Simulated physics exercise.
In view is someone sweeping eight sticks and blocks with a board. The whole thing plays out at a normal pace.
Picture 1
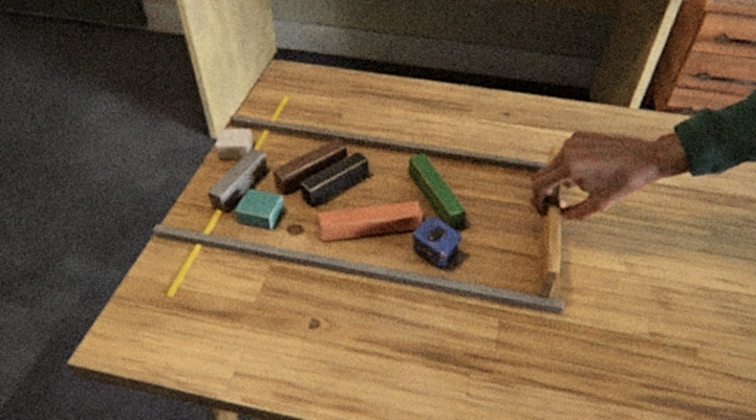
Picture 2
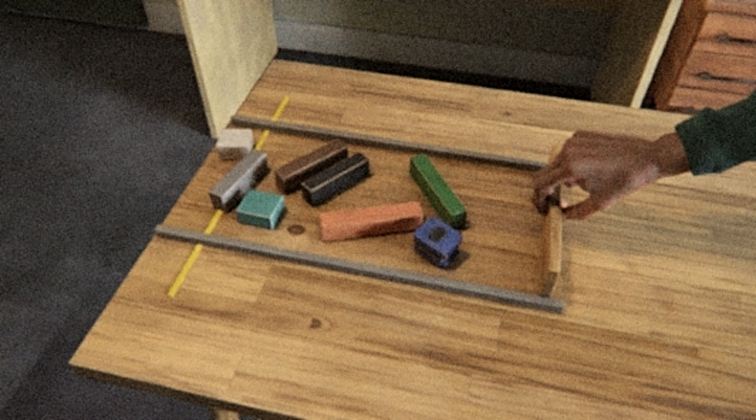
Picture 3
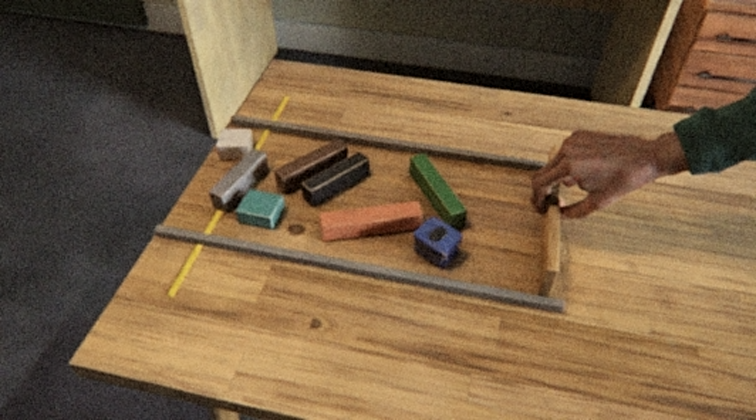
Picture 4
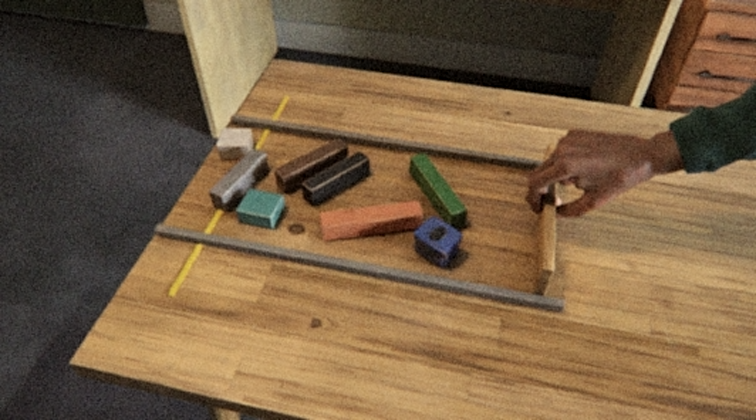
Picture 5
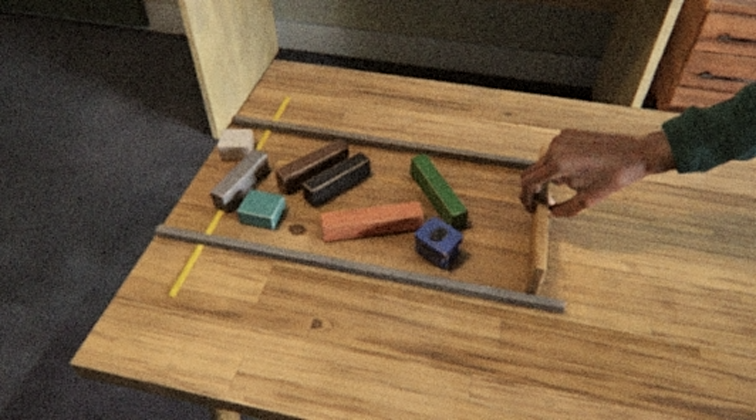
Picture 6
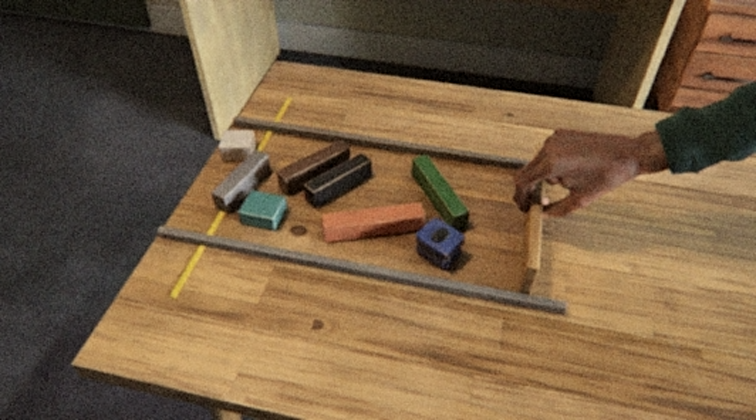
On a wooden tabletop seen from above at an angle, with a dark floor to the left and drawers at upper right, two grey rails flank a loose group of sticks and blocks. White, grey and turquoise pieces lie near a yellow line at left, brown, black, orange, green and blue ones further right. A dark-sleeved hand slides an upright wooden board slightly left between the rails, touching none of them.
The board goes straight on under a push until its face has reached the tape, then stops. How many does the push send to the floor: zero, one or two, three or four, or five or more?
The table loses three or four pieces.
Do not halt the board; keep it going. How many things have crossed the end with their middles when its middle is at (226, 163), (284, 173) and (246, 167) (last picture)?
Taking the places in turn, the counts are 5, 0 and 3.
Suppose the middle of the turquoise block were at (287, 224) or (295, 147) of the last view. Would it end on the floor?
Turquoise block - first try slides off, second try slides off.
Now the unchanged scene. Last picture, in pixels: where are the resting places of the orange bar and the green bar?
Orange bar at about (177, 200), green bar at about (244, 153).
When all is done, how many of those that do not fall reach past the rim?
Count: 2.
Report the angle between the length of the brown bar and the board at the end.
It measures close to 0 degrees.
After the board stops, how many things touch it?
That would be 3 of them.
Soon after, none off yet; white block at rest near (238, 146); grey bar at rest near (242, 181); turquoise block at rest near (263, 210).
After that, none off yet; white block at rest near (238, 146); grey bar at rest near (242, 181); turquoise block displaced a little near (255, 202).
And then, none off yet; white block displaced a little near (227, 140); grey bar displaced a little near (210, 168); turquoise block displaced well along near (222, 185).
In the end, the number that fall off is three or four; gone, turquoise block, grey bar and white block.
